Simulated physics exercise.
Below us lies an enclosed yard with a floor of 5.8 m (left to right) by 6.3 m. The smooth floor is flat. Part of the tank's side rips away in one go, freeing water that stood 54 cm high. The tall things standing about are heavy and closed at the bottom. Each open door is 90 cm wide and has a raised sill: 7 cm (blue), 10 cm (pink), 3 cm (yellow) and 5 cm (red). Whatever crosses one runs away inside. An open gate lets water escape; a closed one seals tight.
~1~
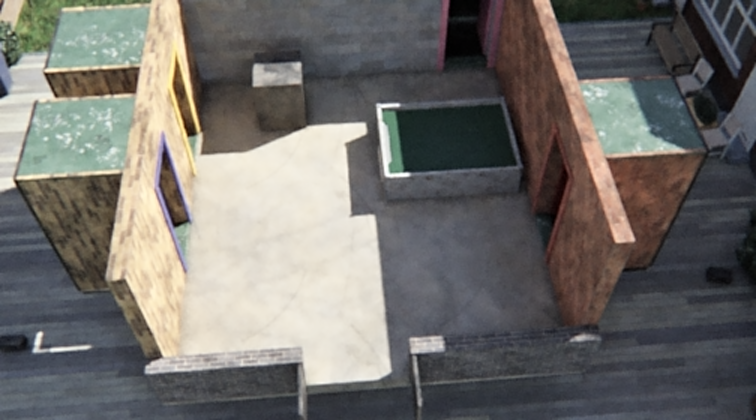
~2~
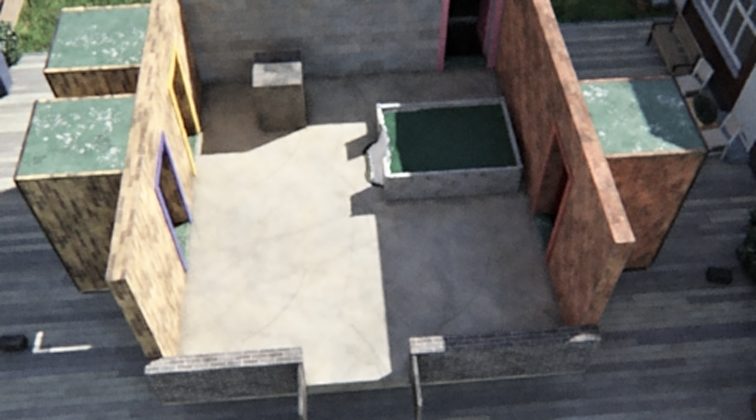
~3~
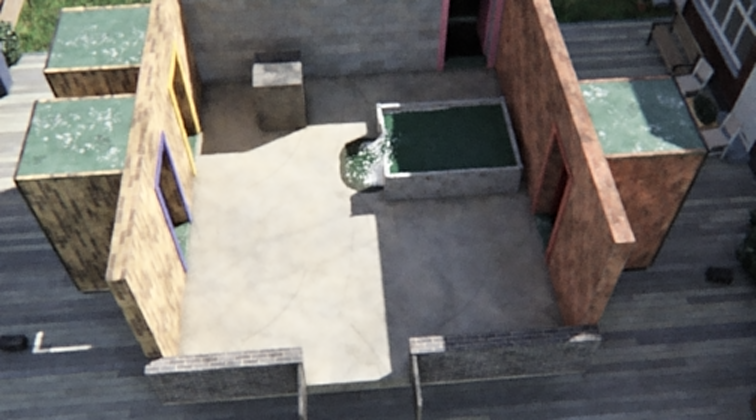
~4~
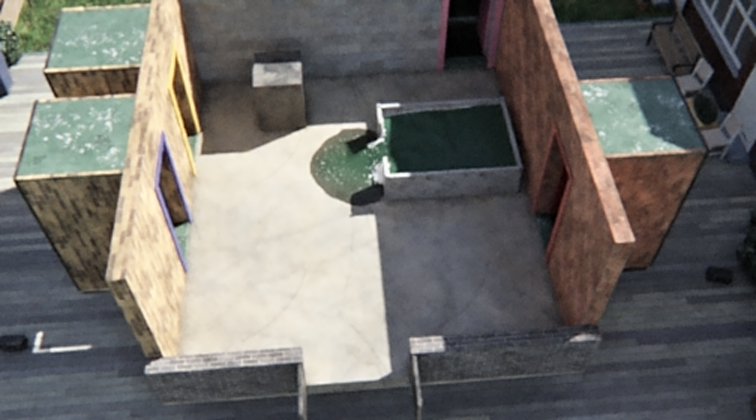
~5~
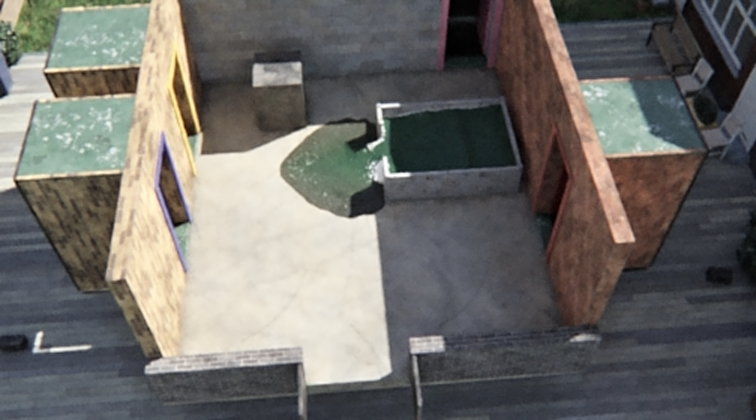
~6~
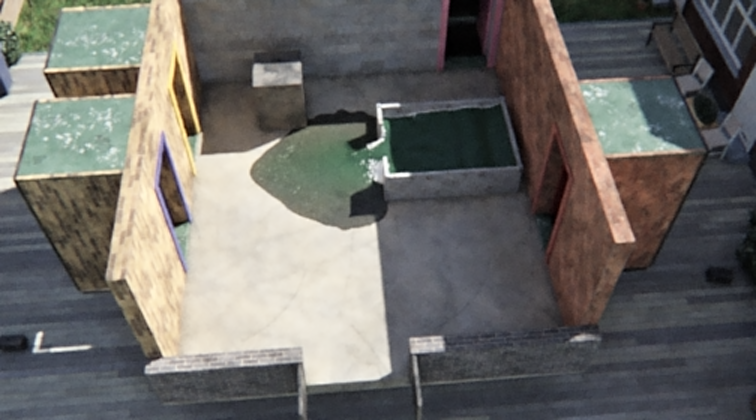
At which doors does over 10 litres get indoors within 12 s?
Door by door: At the blue door it passes the limit; at the pink door it stays under the limit; at the yellow door it goes over the limit; at the red door it does not reach the limit.
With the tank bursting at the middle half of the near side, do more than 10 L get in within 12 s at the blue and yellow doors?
Then: Blue below, yellow under.
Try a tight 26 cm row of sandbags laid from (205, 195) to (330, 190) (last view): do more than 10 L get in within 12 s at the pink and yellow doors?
Then: Pink below, yellow over.
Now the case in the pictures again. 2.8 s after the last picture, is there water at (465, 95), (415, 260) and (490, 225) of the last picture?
In turn: Still dry, still dry, not reached.
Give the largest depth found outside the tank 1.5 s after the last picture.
About 26 cm.
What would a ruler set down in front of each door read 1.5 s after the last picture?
Depths in cm: Blue 14, pink 0, yellow 11, red 0.
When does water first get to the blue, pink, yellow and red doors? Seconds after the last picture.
Blue 0.9 s, pink 3.6 s, yellow 0.5 s, red 9.0 s.
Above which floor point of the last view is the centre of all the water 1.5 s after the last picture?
At about (384, 164).
Then, 0.7 s after the last picture water covers 25 % of the floor and is deepest (30 cm) near (376, 163); blue door not reached, pink door not reached, yellow door 6 cm at the sill, 3 L in, red door not reached.
Then, 1.5 s after the last picture water covers 35 % of the floor and is deepest (26 cm) near (376, 163); blue door 14 cm at the sill, 6 L in, pink door not reached, yellow door 11 cm at the sill, 57 L in, red door not reached.
Then, 2.8 s after the last picture water covers 45 % of the floor and is deepest (19 cm) near (177, 379); blue door 12 cm at the sill, 33 L in, pink door not reached, yellow door 15 cm at the sill, 186 L in, red door not reached.
Then, 6.3 s after the last picture water covers 70 % of the floor and is deepest (10 cm) near (198, 138); blue door 7 cm at the sill, 47 L in, pink door 2 cm at the sill, 0 L in, yellow door 9 cm at the sill, 335 L in, red door not reached.
Then, 11.3 s after the last picture water covers 95 % of the floor and is deepest (6 cm) near (529, 208); blue door 4 cm at the sill, 48 L in, pink door 5 cm at the sill, 0 L in, yellow door 5 cm at the sill, 393 L in, red door 4 cm at the sill, 0 L in.
